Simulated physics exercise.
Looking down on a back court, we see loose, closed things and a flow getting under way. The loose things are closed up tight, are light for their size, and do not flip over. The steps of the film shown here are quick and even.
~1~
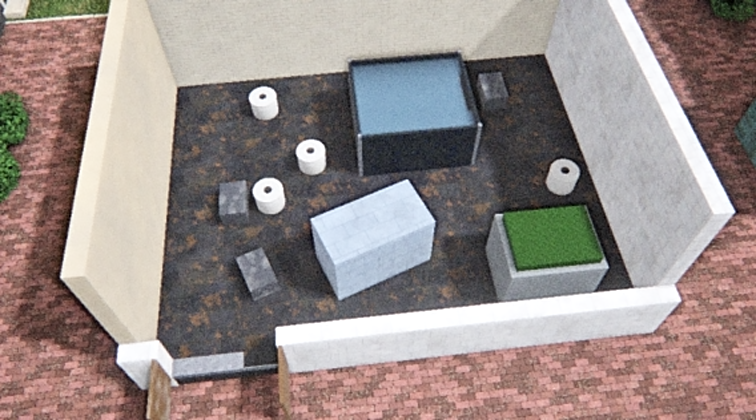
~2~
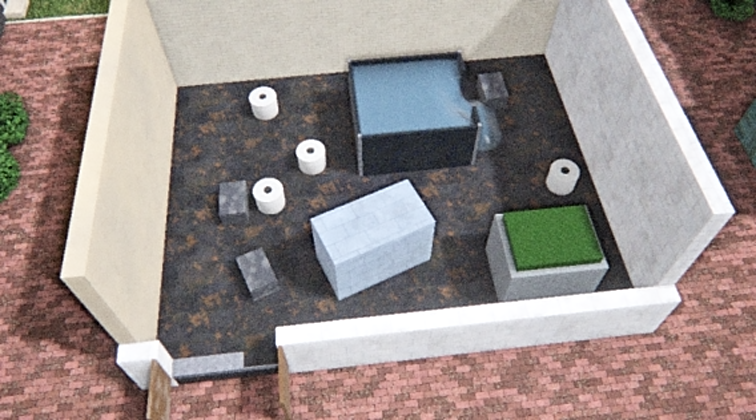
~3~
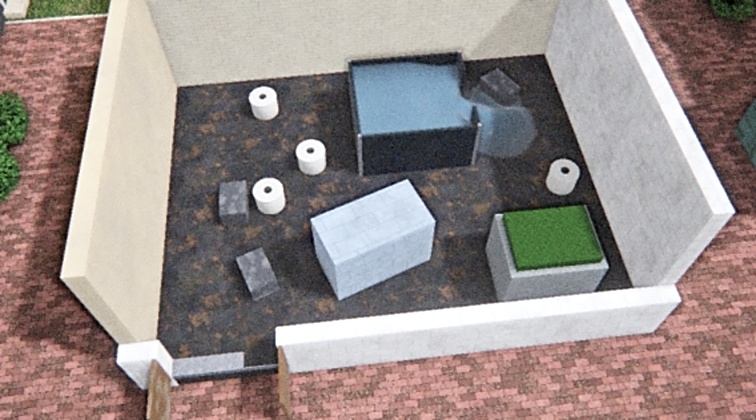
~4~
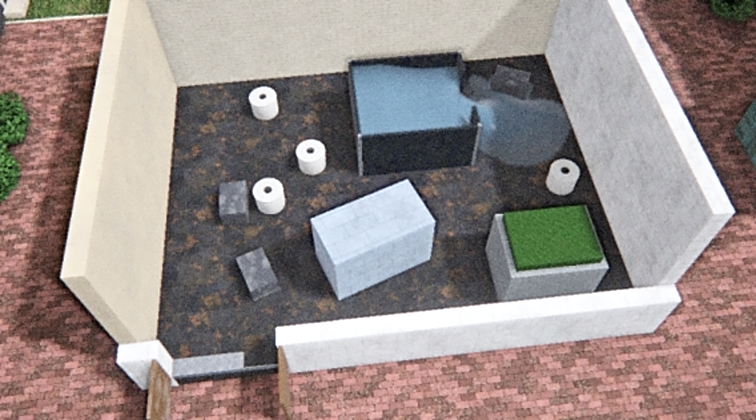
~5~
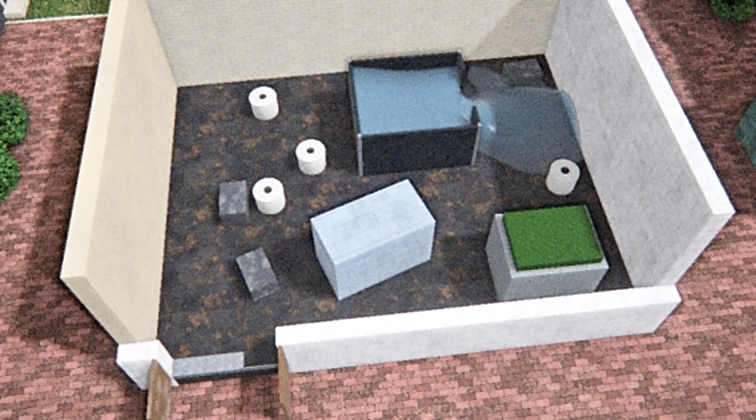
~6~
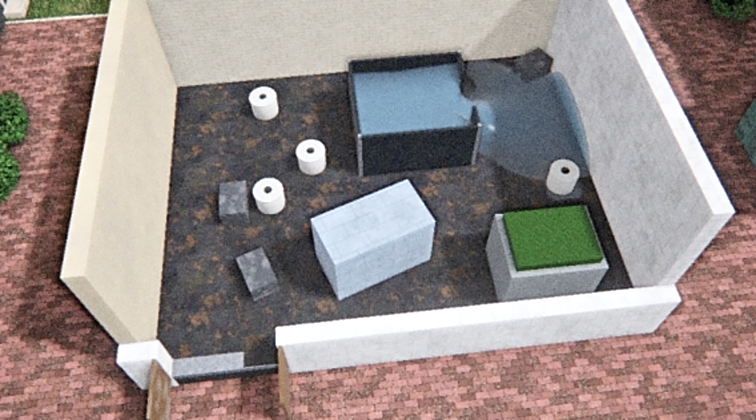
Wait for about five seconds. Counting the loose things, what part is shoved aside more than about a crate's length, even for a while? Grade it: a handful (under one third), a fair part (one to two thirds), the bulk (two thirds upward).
A fair part.
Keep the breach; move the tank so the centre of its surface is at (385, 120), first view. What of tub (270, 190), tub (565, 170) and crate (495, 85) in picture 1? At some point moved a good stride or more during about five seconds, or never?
In order: Remained close by, went well off, went well off.
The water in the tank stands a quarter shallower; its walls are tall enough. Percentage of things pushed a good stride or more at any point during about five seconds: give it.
Roughly 40 %.
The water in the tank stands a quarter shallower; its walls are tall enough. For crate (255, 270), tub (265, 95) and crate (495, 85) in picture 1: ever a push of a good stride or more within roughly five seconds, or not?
Well, one by one: Not carried that far, carried that far, carried that far.
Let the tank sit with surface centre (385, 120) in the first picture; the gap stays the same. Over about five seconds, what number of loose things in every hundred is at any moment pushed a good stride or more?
Estimate: Close to 40 per cent.
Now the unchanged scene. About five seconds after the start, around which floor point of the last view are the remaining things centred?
The average lands at about (303, 196).
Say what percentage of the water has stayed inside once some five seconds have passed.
That comes to roughly 100 parts in a hundred.
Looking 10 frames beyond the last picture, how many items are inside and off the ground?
Counted: 2.
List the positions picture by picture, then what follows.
In the first frame, a crate at (494, 85) rests on the ground; a tub at (565, 171) rests on the ground; 0 of 7 have shifted.
In the second frame, a crate at (494, 85), on the bottom; a tub at (565, 171) rests on the ground; 0 of 7 have shifted.
In the third frame, a crate at (501, 83), on the bottom, close to its start; a tub at (565, 171), on the bottom; 1 of 7 have shifted.
In the fourth frame, a crate at (512, 76), on the bottom, a stride from its start; a tub at (565, 171), on the bottom; 1 of 7 have shifted.
In the fifth frame, a crate at (524, 69) rests on the ground, a stride from its start; a tub at (565, 171) rests on the ground; 1 of 7 have shifted.
In the sixth frame, a crate at (534, 60), on the bottom, a stride from its start; a tub at (565, 171) rests on the ground; 1 of 7 have shifted.
A moment on, 1 of 7 are well off their spots; 1 afloat.
Next, 2 of 7 are well off their spots; 2 afloat.
Later, 3 of 7 are well off their spots; 2 afloat.
In the end, 3 of 7 are well off their spots, and 3 have been at some point; 2 afloat.
